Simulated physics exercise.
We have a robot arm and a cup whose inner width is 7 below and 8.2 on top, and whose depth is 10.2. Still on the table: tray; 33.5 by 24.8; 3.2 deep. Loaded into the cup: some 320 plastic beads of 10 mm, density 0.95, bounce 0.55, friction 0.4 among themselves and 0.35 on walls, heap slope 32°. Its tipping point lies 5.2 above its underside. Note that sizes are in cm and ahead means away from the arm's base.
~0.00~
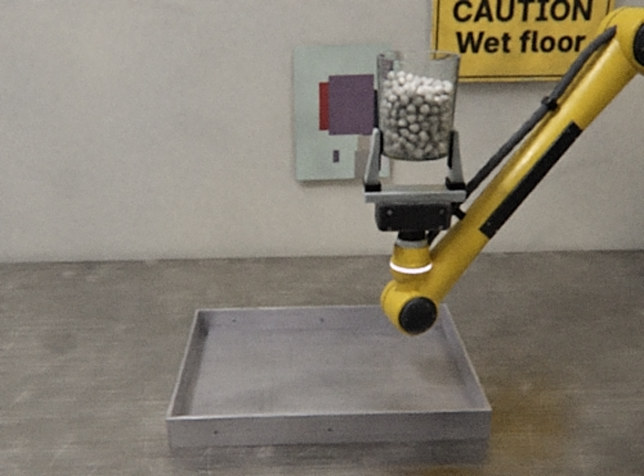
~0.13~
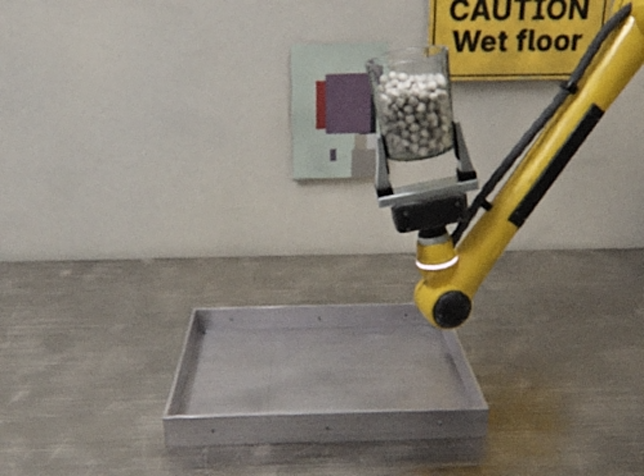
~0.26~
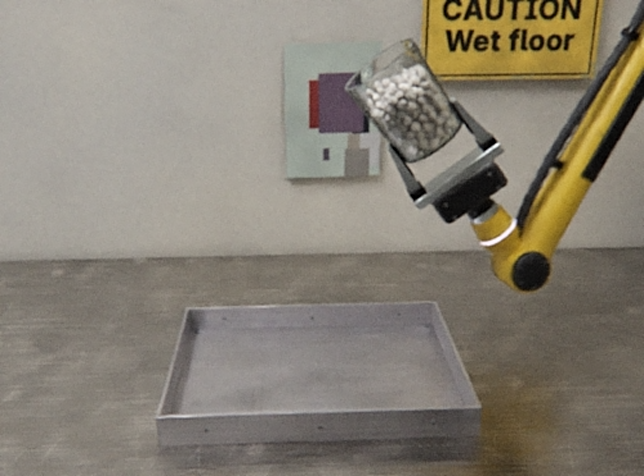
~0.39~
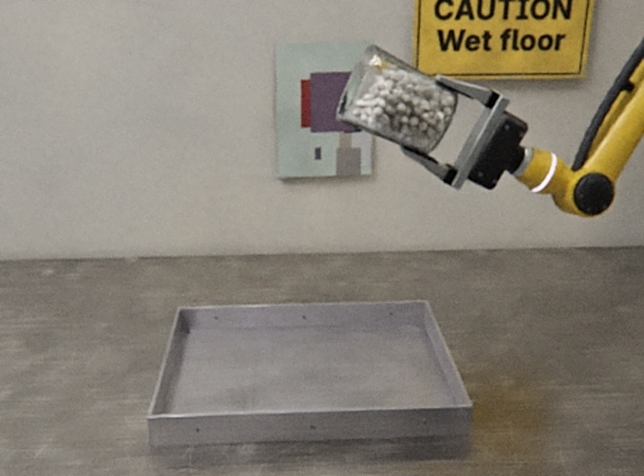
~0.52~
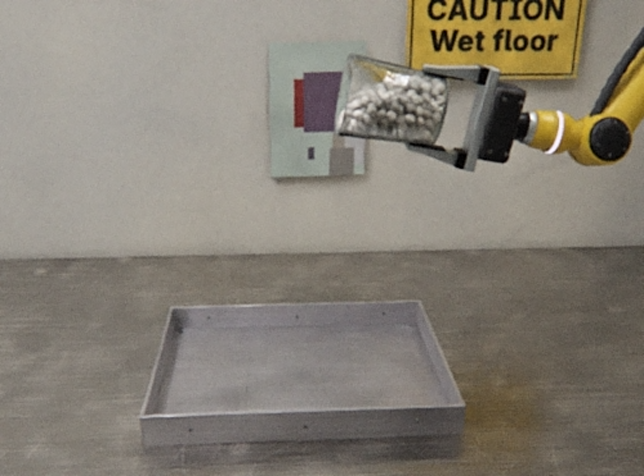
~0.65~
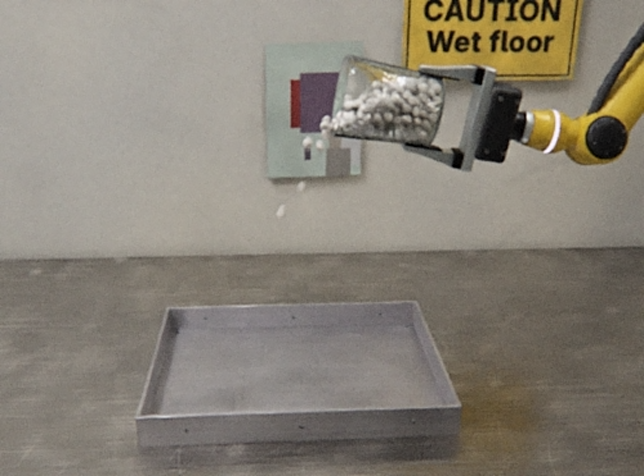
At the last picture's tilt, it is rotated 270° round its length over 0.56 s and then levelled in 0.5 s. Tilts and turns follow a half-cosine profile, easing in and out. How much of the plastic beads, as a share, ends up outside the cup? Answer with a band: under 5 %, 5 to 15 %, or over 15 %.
Over 15 %.
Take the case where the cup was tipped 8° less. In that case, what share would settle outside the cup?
It would come to about 10 percent.
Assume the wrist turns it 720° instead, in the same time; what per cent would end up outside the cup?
It would be roughly 20 percent.
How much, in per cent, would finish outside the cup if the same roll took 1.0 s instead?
In that case around 30 percent.
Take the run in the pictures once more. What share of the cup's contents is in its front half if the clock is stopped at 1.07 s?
60 per cent, roughly.
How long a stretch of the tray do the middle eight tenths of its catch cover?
It spans something like 26 centimetres, give or take.
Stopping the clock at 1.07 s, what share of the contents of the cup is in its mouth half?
About 40 %.
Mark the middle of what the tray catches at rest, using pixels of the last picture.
Centre: Close to (232, 380).
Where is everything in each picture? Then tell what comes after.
The cup middle at (417, 107), upright; upper third of the load around (416, 96), from x 385 to 450, top at y 80; 319 in the cup, in the first picture.
The cup middle at (414, 105), tipped 11°; upper third of the load around (415, 95), from x 380 to 445, top at y 80, in the second picture.
The cup middle at (407, 105), tipped 37°; upper third of the load around (412, 93), from x 370 to 450, top at y 70, in the third picture.
The cup middle at (399, 104), tipped 64°; upper third of the load around (405, 91), from x 360 to 450, top at y 70, in the fourth picture.
The cup middle at (392, 103), tipped 79°; upper third of the load around (409, 93), from x 340 to 440, top at y 80, in the fifth picture.
The cup middle at (389, 104), tipped 80°; upper third of the load around (407, 96), from x 280 to 435, top at y 80; 313 in the cup, 6 in flight or on a rim, in the sixth picture.
After 1.07 s, tipped 80°, highest piece 36 above the table; 283 in the cup, 16 in the tray, 20 in flight or on a rim.
After 1.50 s, tipped 31°, highest piece 36 above the table; 246 in the cup, 54 in the tray, 2 on the table or floor, 17 in flight or on a rim.
After 1.91 s, upright, highest piece 37 above the table; 246 in the cup, 70 in the tray, 3 on the table or floor.
After 2.61 s, upright, highest piece 37 above the table; 246 in the cup, 70 in the tray, 3 on the table or floor.
In the end, 246 in the cup, 70 in the tray, 3 on the table or floor. That is 23 % outside the cup.
